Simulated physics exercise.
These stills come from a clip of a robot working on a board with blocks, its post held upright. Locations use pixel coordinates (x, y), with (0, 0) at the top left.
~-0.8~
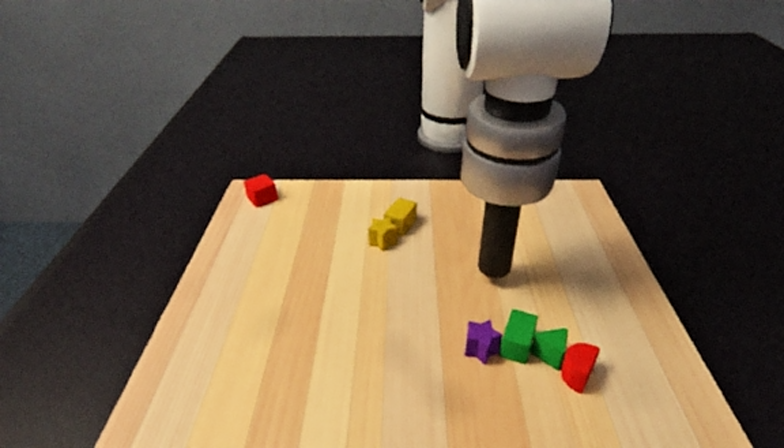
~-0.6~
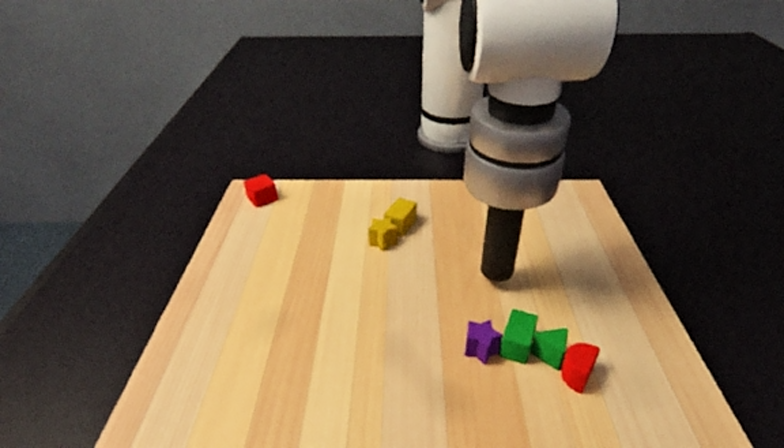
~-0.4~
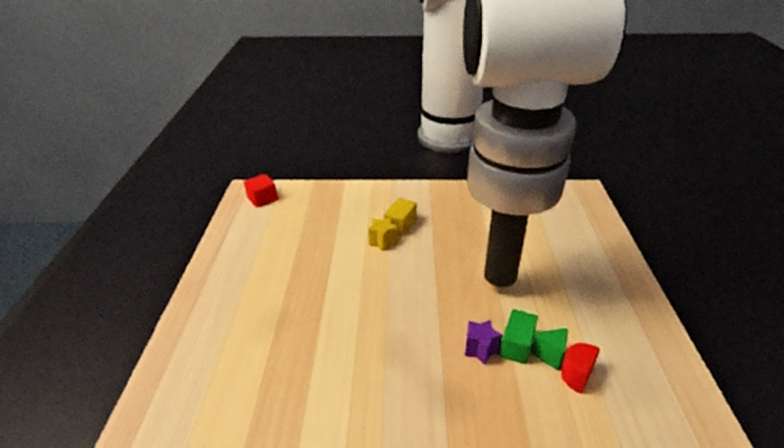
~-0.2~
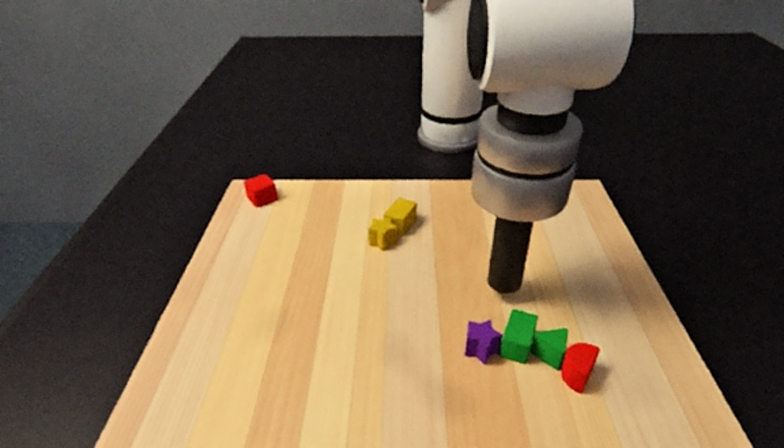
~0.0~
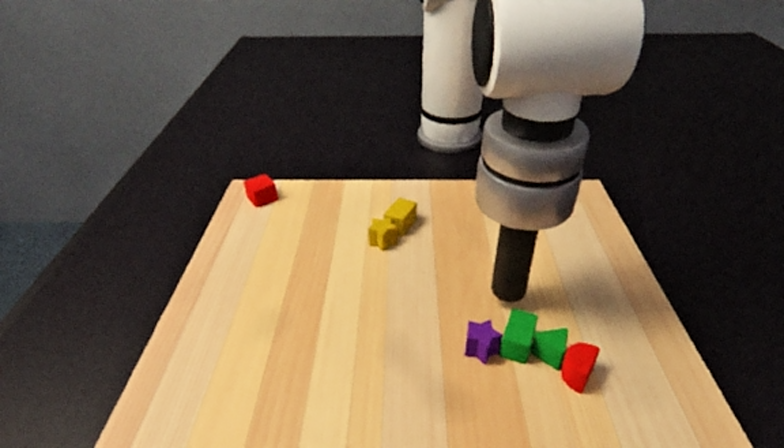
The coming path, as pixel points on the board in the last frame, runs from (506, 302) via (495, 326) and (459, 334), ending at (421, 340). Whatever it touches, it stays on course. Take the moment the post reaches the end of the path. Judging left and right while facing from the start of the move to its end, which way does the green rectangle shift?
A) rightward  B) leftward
I'll go with B - leftward.
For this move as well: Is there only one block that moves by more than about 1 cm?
I'd say no.
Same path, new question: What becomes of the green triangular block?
Stays where it is.
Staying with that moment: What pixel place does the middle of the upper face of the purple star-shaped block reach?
It will likely be found at (465, 341).
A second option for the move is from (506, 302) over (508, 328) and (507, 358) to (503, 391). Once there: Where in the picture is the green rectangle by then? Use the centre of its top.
At pixel (544, 403).
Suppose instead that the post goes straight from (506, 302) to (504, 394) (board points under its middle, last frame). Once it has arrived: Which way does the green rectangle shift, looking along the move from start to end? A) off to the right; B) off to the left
My pick is B.
On the path given first. One third of the way, post at (497, 316); green rectangle at (521, 339), turned 20° anticlockwise.
Two thirds of the way, post at (459, 324); purple star-shaped block at (468, 341), turned 70° anticlockwise; green rectangle at (520, 340), turned 25° anticlockwise.
At the end, post at (421, 330); purple star-shaped block at (465, 341), turned 90° anticlockwise; green rectangle at (520, 340), turned 25° anticlockwise; green triangular block not moved.
